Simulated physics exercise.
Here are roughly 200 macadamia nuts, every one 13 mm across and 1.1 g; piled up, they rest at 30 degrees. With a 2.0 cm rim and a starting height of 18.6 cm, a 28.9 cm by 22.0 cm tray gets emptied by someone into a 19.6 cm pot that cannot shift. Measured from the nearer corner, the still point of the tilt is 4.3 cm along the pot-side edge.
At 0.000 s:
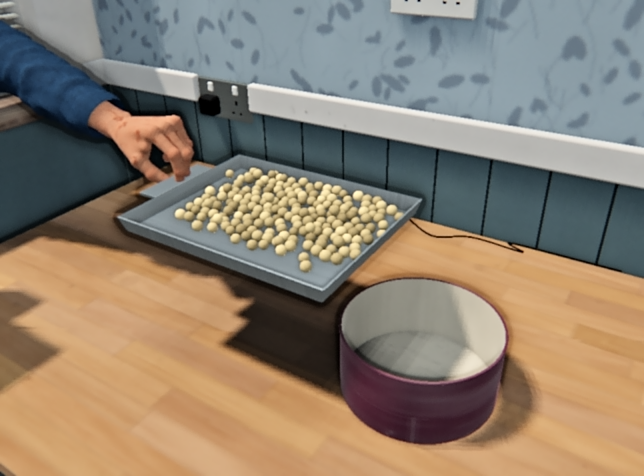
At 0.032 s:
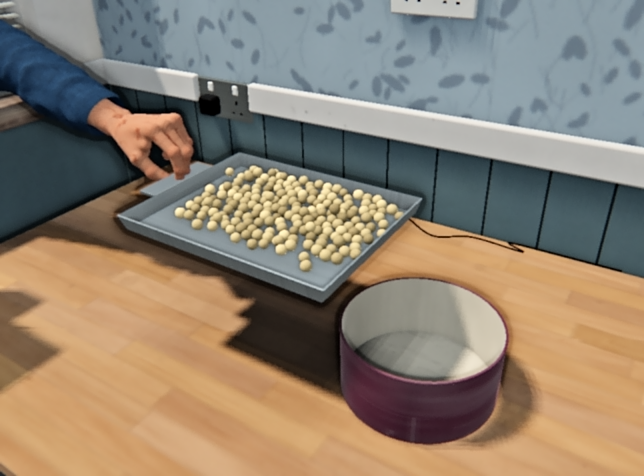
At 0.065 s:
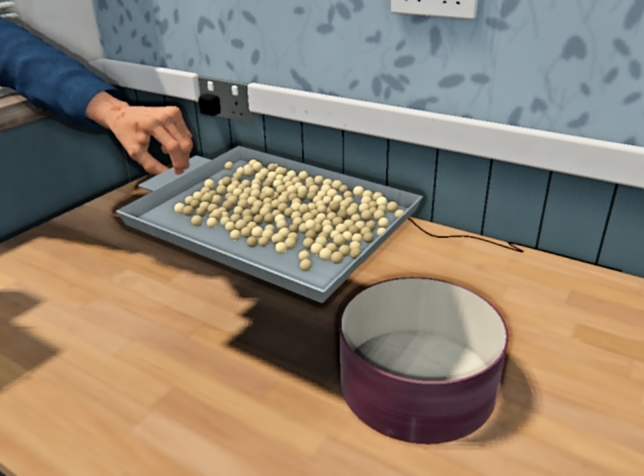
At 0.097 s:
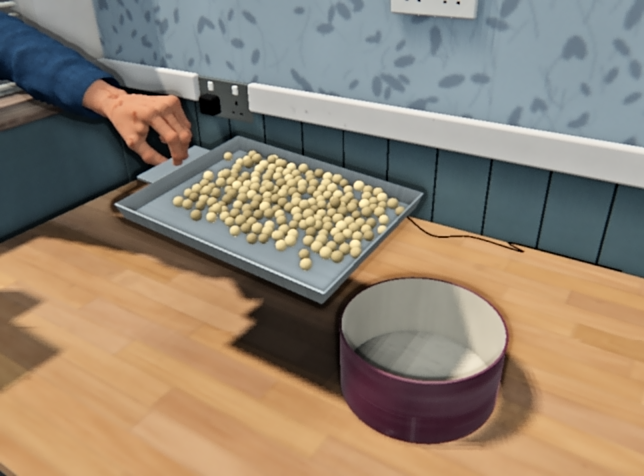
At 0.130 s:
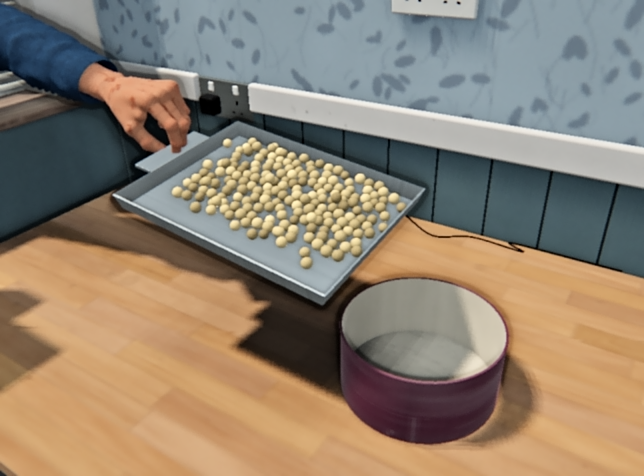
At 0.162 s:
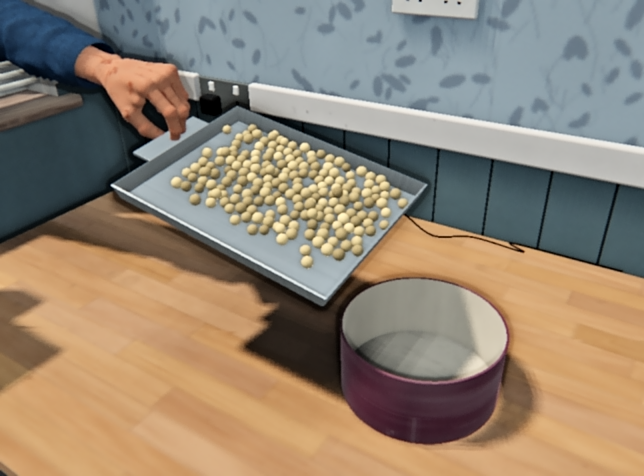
On a wooden worktop, a hand held a grey tray of pale round nuts beside a dark purple pot, then raised the tray's left end so it sloped down toward the right.
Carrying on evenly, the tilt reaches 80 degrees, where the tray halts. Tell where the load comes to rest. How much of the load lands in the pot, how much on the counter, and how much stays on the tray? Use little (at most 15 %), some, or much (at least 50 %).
Pot - little, counter - much, tray - little.
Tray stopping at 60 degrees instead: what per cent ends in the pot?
5 percent.
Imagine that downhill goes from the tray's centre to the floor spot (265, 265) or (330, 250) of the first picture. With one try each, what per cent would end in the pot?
Roughly 0 per cent on the first try and 55 per cent on the second.
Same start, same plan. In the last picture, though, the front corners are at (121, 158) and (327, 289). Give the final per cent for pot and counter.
Per cent by place - pot 65, counter 35.
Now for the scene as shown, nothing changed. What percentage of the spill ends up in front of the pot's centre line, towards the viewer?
Some 100 per cent.
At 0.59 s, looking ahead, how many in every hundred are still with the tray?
Some 90 per cent of the load.
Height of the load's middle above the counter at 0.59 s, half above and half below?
Median height: Approx. 24 cm.
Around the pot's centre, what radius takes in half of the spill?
Some 24 cm.
After 0.42 s, tilt 47 degrees; the tray holds 100 %, the pot 0 %.
Then, at 0.59 s, tilt 69 degrees; the tray holds 90 %, the pot 0 %.
After 0.89 s, tilt 80 degrees; the tray holds 10 %, the pot 5 %.
In the end, at 2.1 s, pot 5 %, counter 95 %, tray 0 %.
